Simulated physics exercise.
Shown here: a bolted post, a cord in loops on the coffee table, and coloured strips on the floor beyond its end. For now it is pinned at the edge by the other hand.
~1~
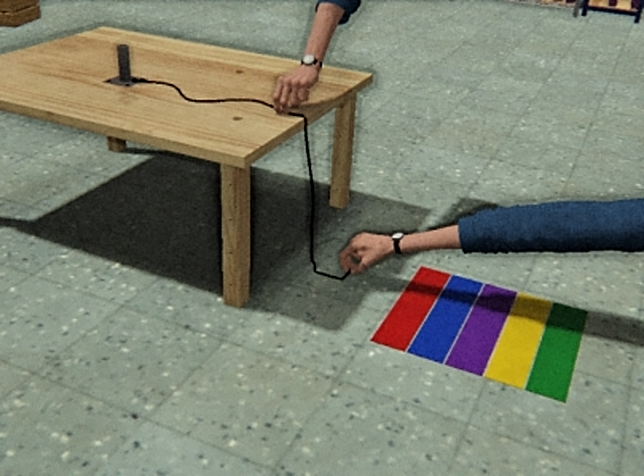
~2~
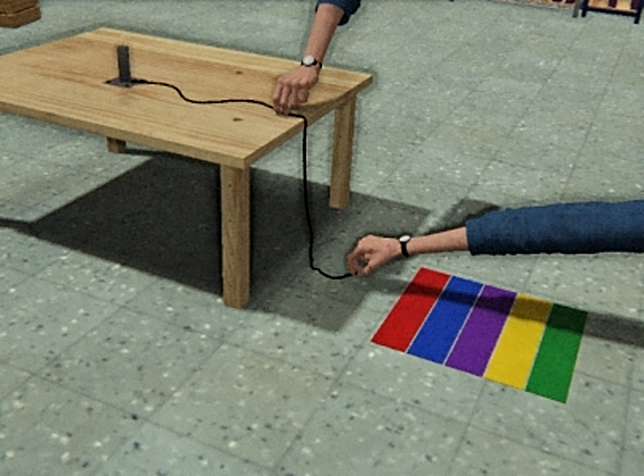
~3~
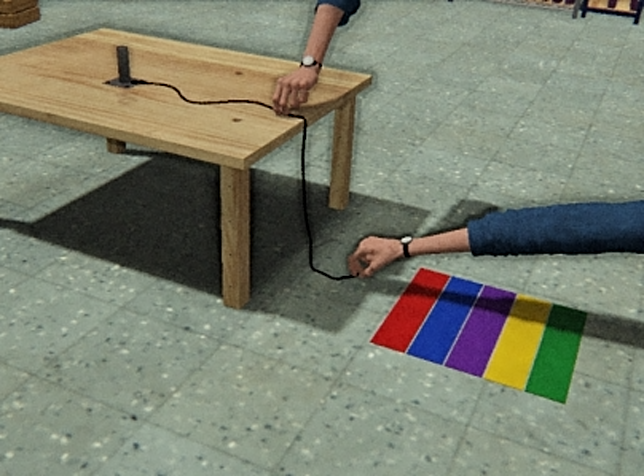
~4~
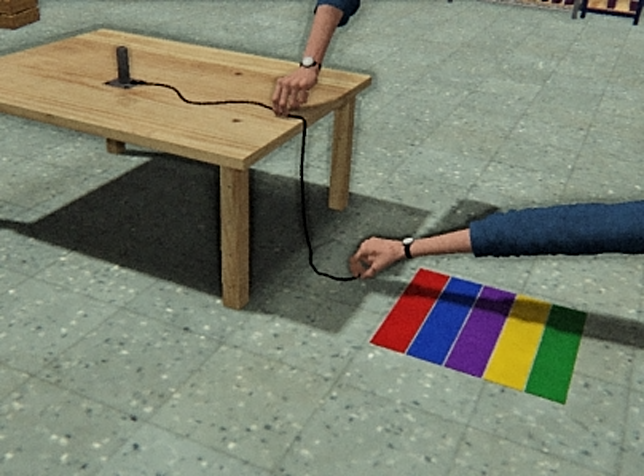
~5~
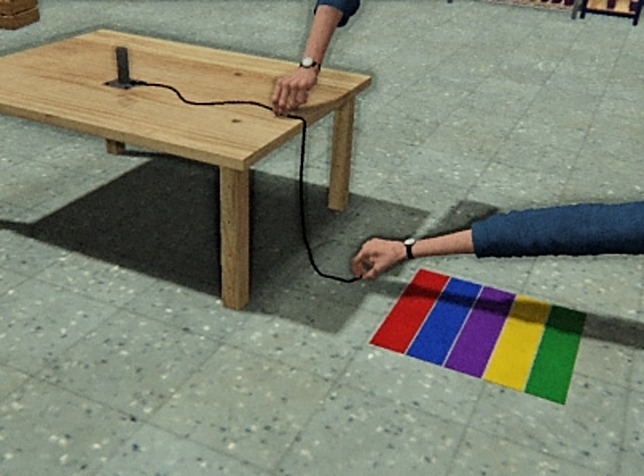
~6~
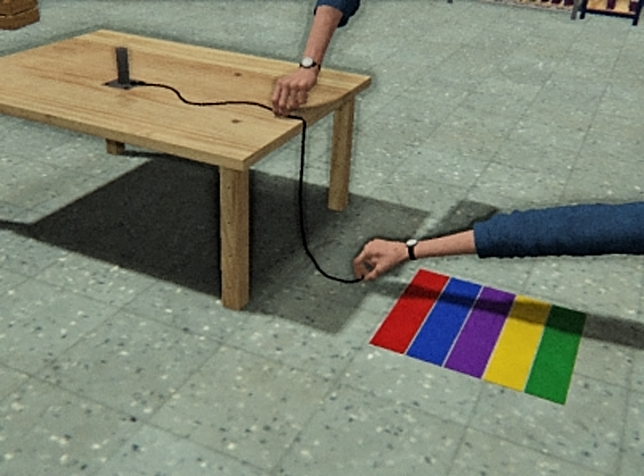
The clip shows a black cord running across a wooden table and over its edge, pressed there by one hand, while another hand holds the hanging end near coloured floor strips and shifts very slightly right.
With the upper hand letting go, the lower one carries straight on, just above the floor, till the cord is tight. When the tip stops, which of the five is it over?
The purple one.
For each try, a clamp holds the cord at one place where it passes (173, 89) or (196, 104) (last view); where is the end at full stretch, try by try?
Roughly (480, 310), then roughly (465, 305).
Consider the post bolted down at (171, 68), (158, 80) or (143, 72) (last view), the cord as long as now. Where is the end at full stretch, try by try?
You'd find it around (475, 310), then (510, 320), and finally (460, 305).
Soon after, end near (423, 293); over red.
Then, end near (461, 304); over blue.
At full stretch, end near (485, 311); over purple. Over purple.
